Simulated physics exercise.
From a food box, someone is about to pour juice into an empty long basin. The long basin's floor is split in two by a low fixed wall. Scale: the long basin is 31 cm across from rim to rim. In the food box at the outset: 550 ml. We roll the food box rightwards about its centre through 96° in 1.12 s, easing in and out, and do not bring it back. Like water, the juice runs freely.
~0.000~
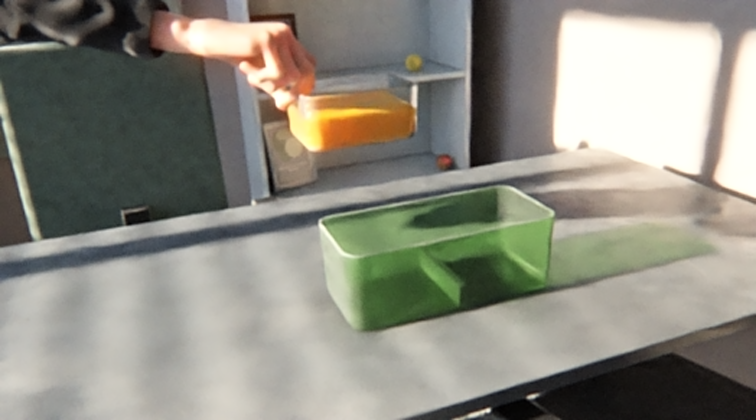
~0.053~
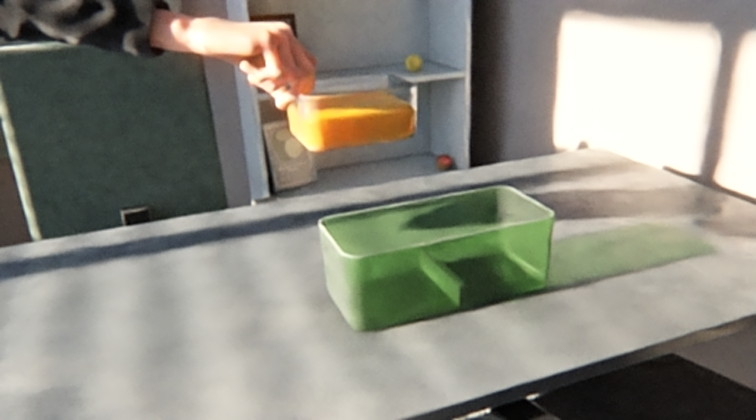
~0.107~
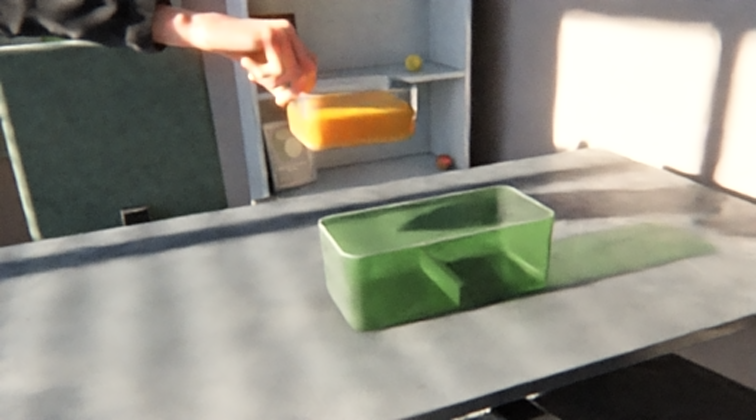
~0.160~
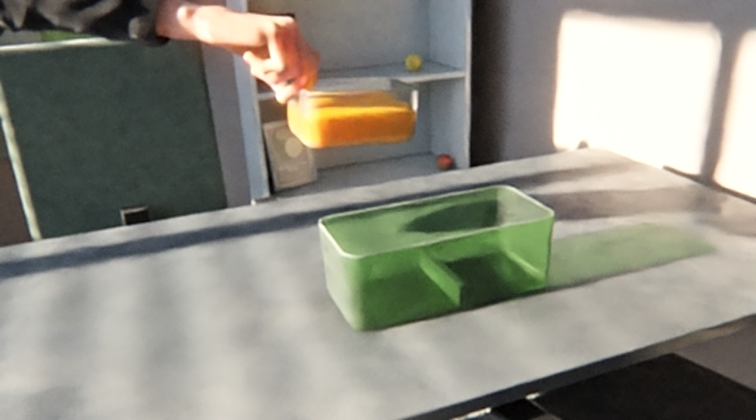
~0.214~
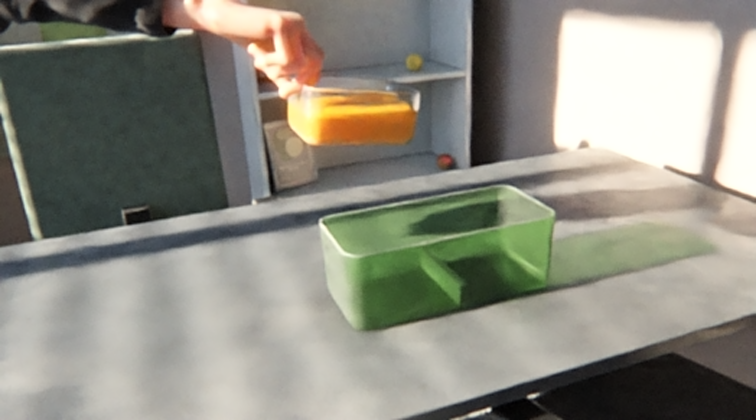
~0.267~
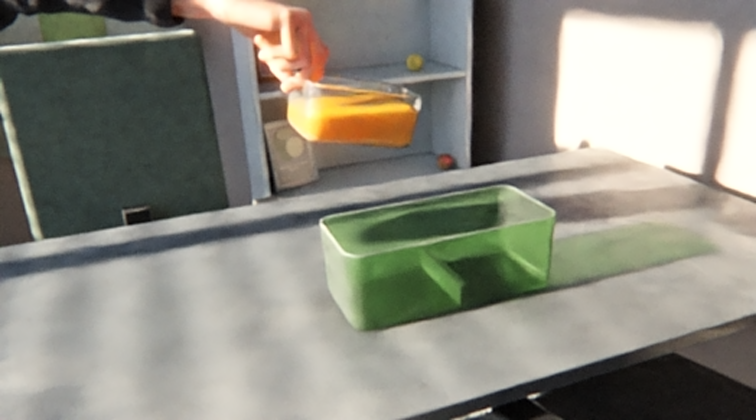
At a sunlit grey table, a hand slowly tilting a clear box of orange juice rightwards above an empty green basin.
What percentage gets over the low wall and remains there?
58 %.
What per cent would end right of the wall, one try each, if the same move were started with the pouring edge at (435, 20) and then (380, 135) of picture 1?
It comes to 85 per cent, and then 5 per cent.
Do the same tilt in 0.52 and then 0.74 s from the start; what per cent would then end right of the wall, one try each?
Respectively 50 and 55 %.
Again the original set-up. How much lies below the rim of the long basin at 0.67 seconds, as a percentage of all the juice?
Around 8%.
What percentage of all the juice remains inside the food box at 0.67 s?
About 52 percent.
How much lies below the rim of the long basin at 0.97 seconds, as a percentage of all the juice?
Reading: Approx. 74 %.
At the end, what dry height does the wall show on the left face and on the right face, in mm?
Measured: Left around 22 mm, right around 14 mm.
By 0.67 s the tilt is 63° and 52 per cent is still to pour, 2 is left of the wall and 6 right of it.
By 0.97 s the tilt is 92° and 14 per cent is still to pour, 16 is left of the wall and 57 right of it.
By 1.28 s the tilt is 96° and 2 per cent is still to pour, 36 is left of the wall and 58 right of it.
By 1.62 s the tilt is 96° and 0 per cent is still to pour, 40 is left of the wall and 58 right of it.
At rest 40 per cent lies left of the wall, 58 right of it and 2 outside.
